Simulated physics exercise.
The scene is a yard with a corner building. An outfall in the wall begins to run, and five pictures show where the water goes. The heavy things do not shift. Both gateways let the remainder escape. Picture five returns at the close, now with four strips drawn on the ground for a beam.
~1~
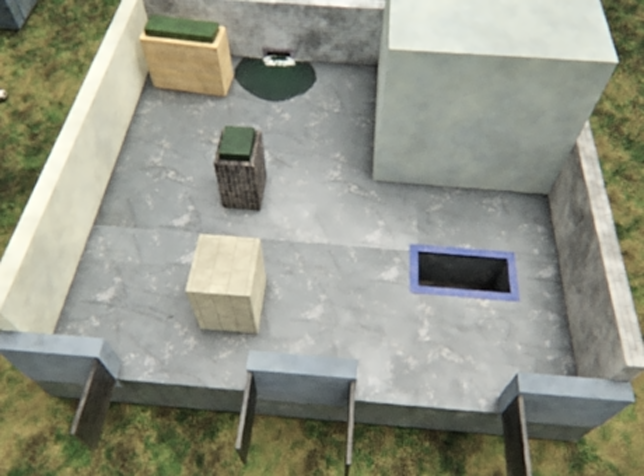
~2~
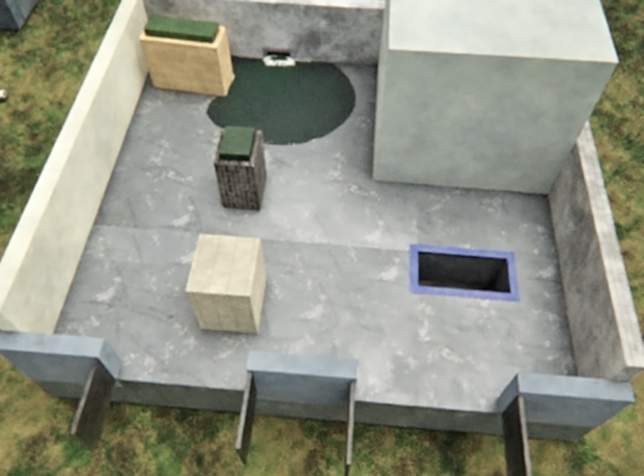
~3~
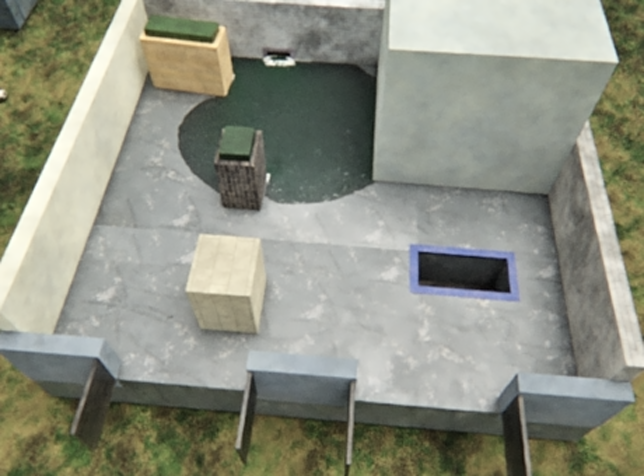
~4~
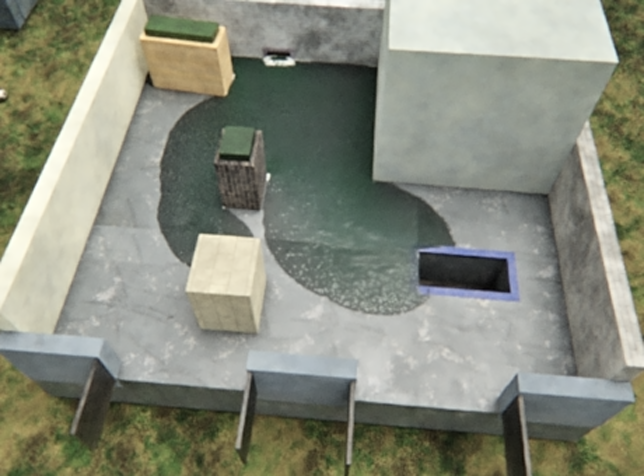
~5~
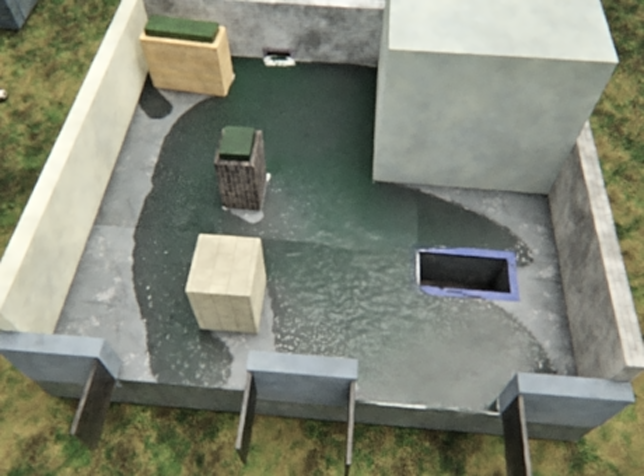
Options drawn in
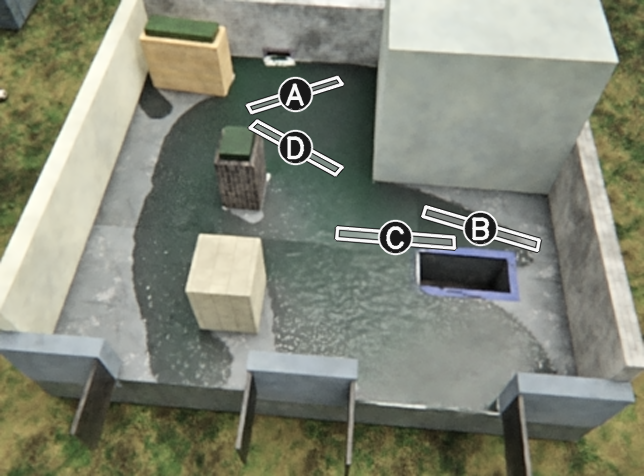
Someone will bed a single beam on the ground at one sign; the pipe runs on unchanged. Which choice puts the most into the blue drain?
Use spot B.
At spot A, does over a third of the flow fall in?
No, it does not.
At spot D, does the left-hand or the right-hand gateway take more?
The right gate.
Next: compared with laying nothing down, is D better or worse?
Worse.
On the marked copy, A from (249, 108) to (339, 80); B from (424, 211) to (538, 245); C from (337, 233) to (454, 242); D from (253, 124) to (338, 170).
If A is chosen, about 24 % of the stream goes into the blue drain, about 76 % out by the gates.
If B is chosen, about 35 % of the stream goes into the blue drain, about 65 % out by the gates.
If C is chosen, about 24 % of the stream goes into the blue drain, about 76 % out by the gates.
If D is chosen, about 25 % of the stream goes into the blue drain, about 74 % out by the gates.
